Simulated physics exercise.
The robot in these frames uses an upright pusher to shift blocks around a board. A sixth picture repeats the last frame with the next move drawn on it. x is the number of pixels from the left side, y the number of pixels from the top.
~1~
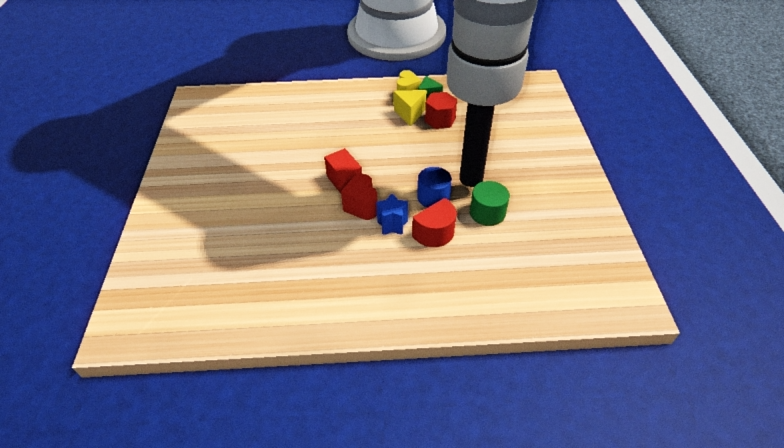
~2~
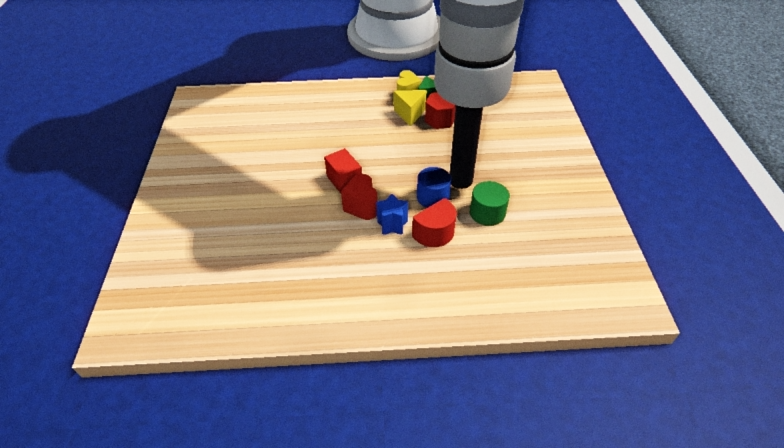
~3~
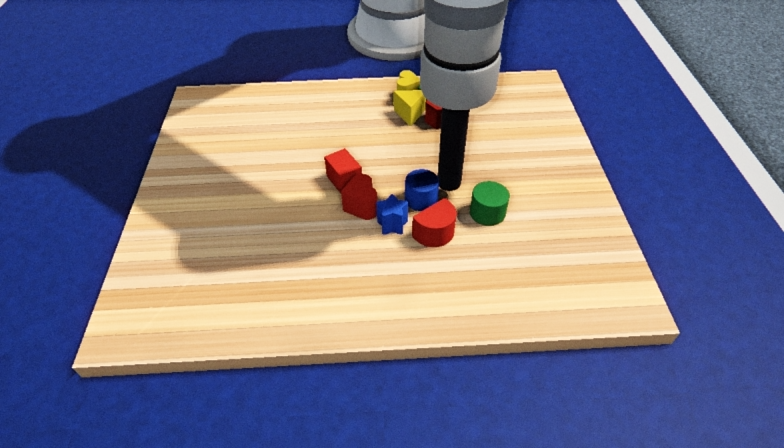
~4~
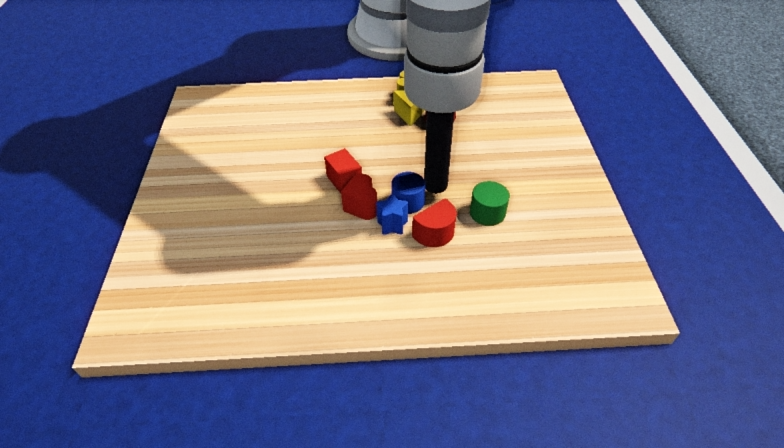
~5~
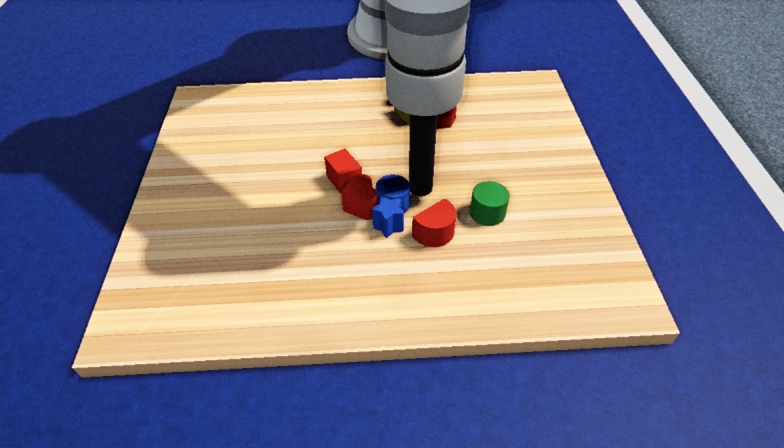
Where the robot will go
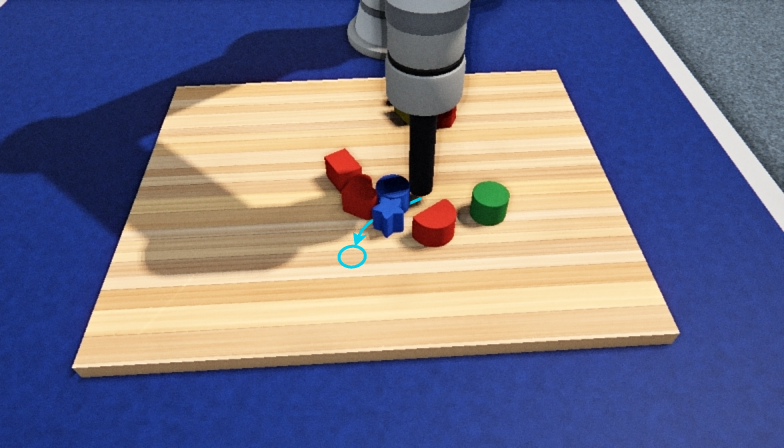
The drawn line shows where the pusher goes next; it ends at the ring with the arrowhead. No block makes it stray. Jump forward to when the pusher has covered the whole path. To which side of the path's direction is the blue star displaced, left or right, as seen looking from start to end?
Left side.
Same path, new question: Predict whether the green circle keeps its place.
It keeps its position.
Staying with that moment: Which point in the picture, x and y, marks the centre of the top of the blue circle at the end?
Top centre: (329, 208).
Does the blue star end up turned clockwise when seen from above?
No, that is not what happens.
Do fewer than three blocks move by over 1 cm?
I expect not.
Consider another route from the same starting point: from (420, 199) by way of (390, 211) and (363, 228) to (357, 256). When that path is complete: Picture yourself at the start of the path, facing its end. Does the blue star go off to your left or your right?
Seen from start to end, it moves left.
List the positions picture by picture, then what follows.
In the first picture, tip of the pusher (471, 179), middles of tops, red heart block (360, 187), blue star (392, 205), blue circle (435, 177), red D-shaped block (437, 214), green circle (491, 193).
In the second picture, pusher (461, 181), nothing pushed.
In the third picture, pusher (449, 183), blue circle (422, 180).
In the fourth picture, pusher (436, 186), blue circle (408, 182).
In the fifth picture, pusher (421, 188), red heart block (360, 187), blue star (389, 206), blue circle (393, 185), red D-shaped block (437, 214), green circle (491, 193).
The line goes from (420, 199) over (391, 212) and (363, 229) to (352, 256).
What follows on the original path. One third of the way, pusher (389, 202); red heart block (331, 189), turned 35° clockwise; blue star (382, 213), turned 35° anticlockwise; blue circle (359, 196).
Two thirds of the way, pusher (362, 219); red heart block (314, 188), turned 65° clockwise; blue star (373, 226), turned 110° anticlockwise; blue circle (332, 205).
At the end, pusher (351, 247); red heart block (314, 188), turned 65° clockwise; blue star (376, 241), turned 160° anticlockwise; blue circle (329, 208); red D-shaped block unmoved; green circle unmoved.
